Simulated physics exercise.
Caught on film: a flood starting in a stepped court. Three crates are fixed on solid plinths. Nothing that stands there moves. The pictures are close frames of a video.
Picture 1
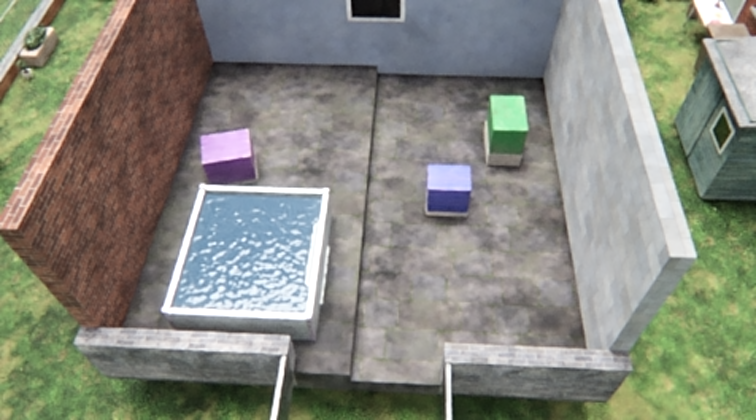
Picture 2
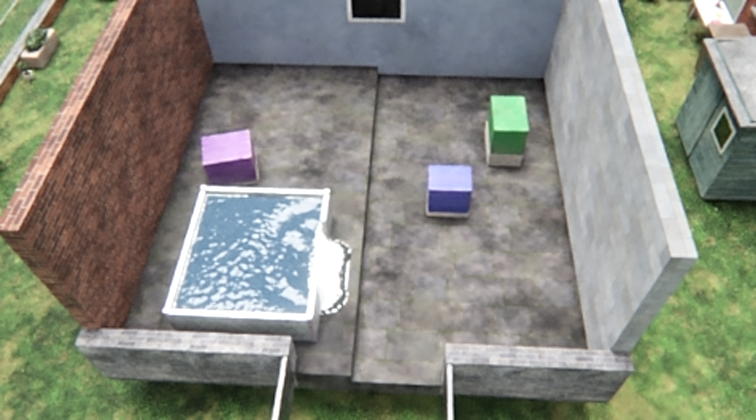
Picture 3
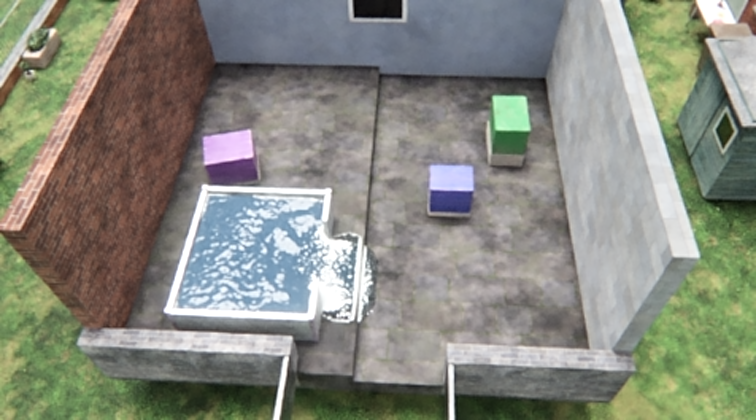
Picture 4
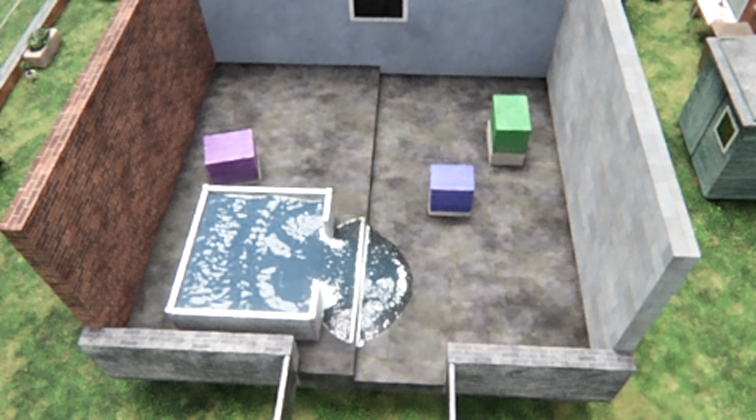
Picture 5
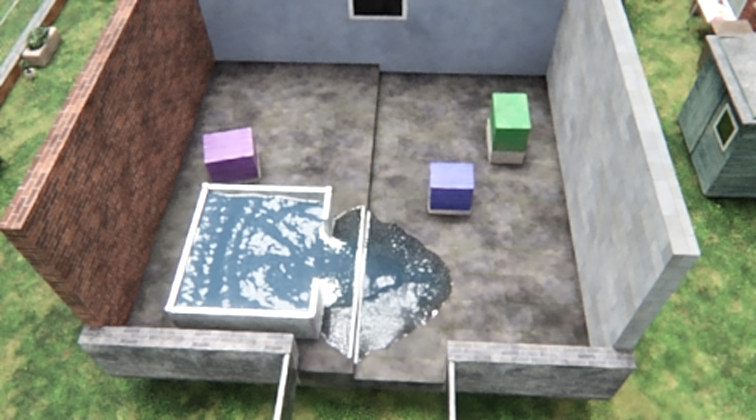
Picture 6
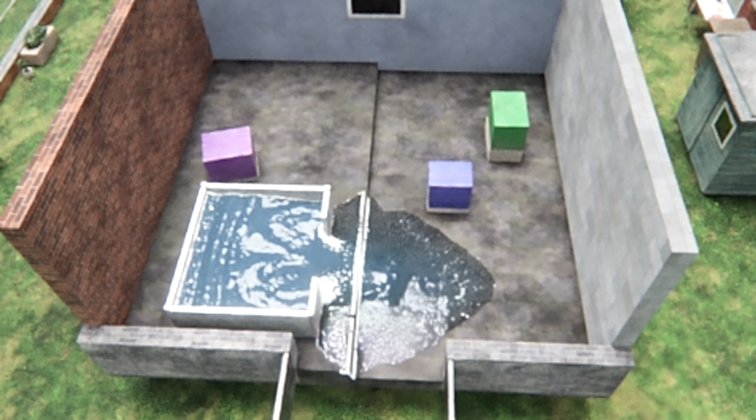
Water tank in a walled, stepped court pouring water from its right side, the pool spreading rightward over the stone floor.
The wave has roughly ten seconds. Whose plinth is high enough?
One by one: The green crate escapes dry; the blue crate is wetted; the purple crate escapes dry.
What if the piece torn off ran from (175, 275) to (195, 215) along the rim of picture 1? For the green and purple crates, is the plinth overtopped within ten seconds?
My reading: Green keeps dry, purple is wetted.
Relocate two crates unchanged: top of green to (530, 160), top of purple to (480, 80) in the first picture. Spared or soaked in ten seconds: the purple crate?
Then: The purple crate takes water.
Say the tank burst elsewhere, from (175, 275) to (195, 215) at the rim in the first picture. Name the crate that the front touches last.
It is the crate marked green.
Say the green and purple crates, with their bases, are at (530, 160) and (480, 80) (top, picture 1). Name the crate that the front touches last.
It is the purple-painted one.
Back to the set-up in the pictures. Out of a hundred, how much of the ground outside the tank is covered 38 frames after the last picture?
Near 55 in a hundred.
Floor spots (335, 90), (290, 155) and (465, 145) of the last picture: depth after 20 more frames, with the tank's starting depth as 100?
Roughly 0, 0 and 0 per cent, in turn.
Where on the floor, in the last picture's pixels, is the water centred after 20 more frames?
Near (395, 261).
A moment on, water covers 25 % of the floor; the green crate not reached, the blue crate water round its plinth, the purple crate not reached.
Next, water covers 30 % of the floor; the green crate not reached, the blue crate water round its plinth, the purple crate not reached.
Then, water covers 35 % of the floor; the green crate water round its plinth, the blue crate water round its plinth, the purple crate not reached.
Later, water covers 55 % of the floor; the green crate water round its plinth, the blue crate water round its plinth, the purple crate not reached.
In the end, water covers 55 % of the floor; the green crate stayed above the water, the blue crate was topped, the purple crate stayed above the water.
